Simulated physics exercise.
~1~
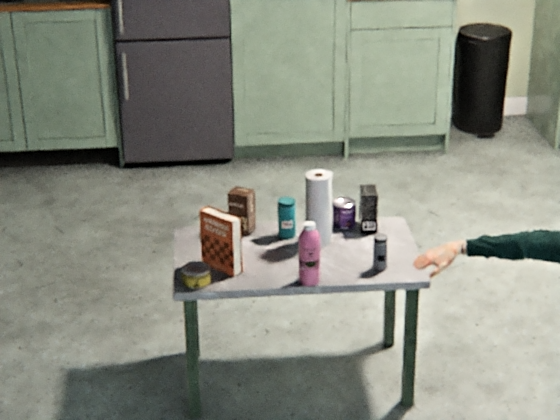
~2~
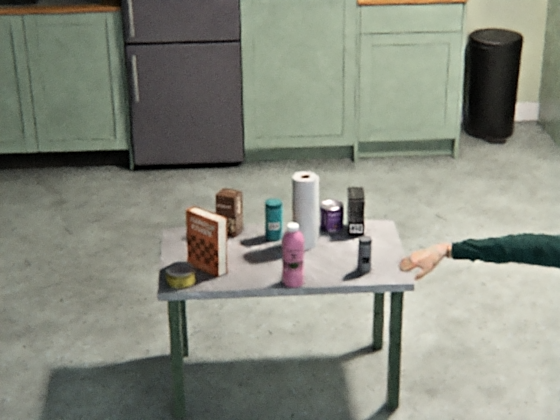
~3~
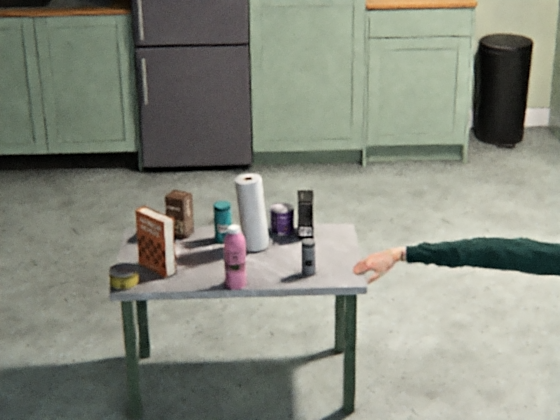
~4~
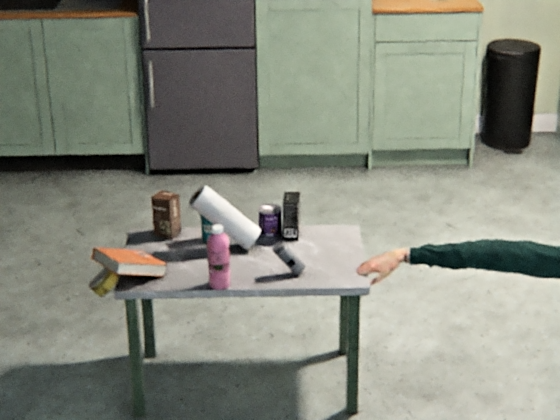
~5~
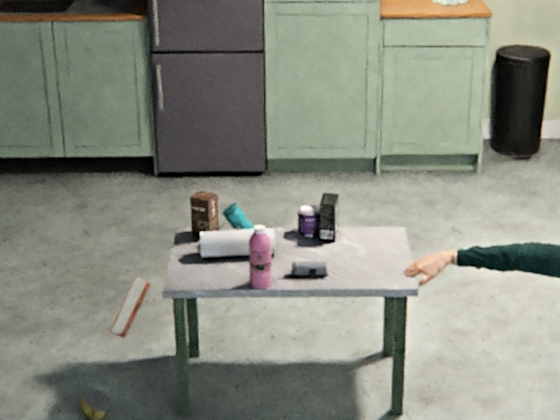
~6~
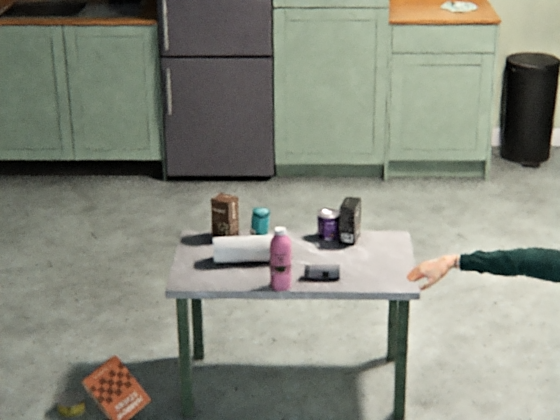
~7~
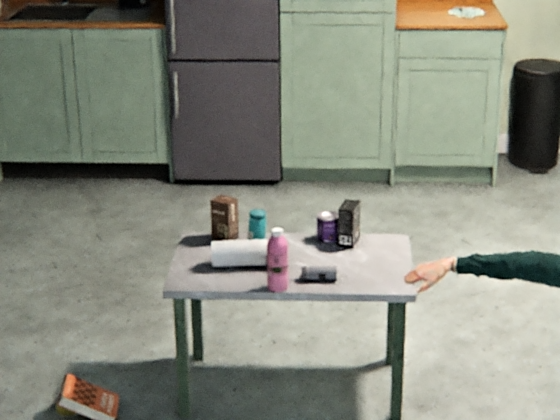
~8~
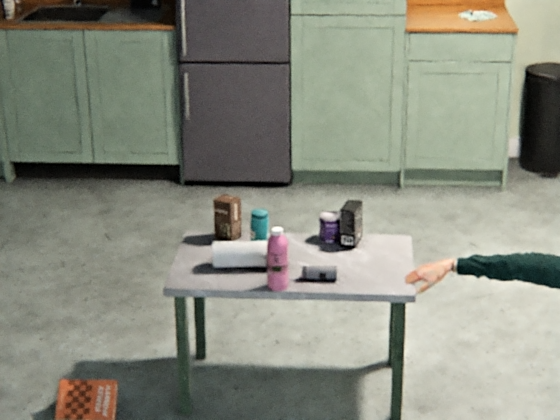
To begin with, books, bottles, jars and cartons stand on a small grey table in a green kitchen, with a hand at its right edge. The table slides left with the hand, carrying everything along mostly upright. Then the orange book tips over at the left edge beside the yellow tub, while the white roll and grey shaker lean over. As the table jerks back right, book and tub drop to the floor, the roll and shaker fall flat, and the turquoise jar tilts before righting itself. Finally the table rests, the pink bottle and purple tin still upright, the book lying on the floor.
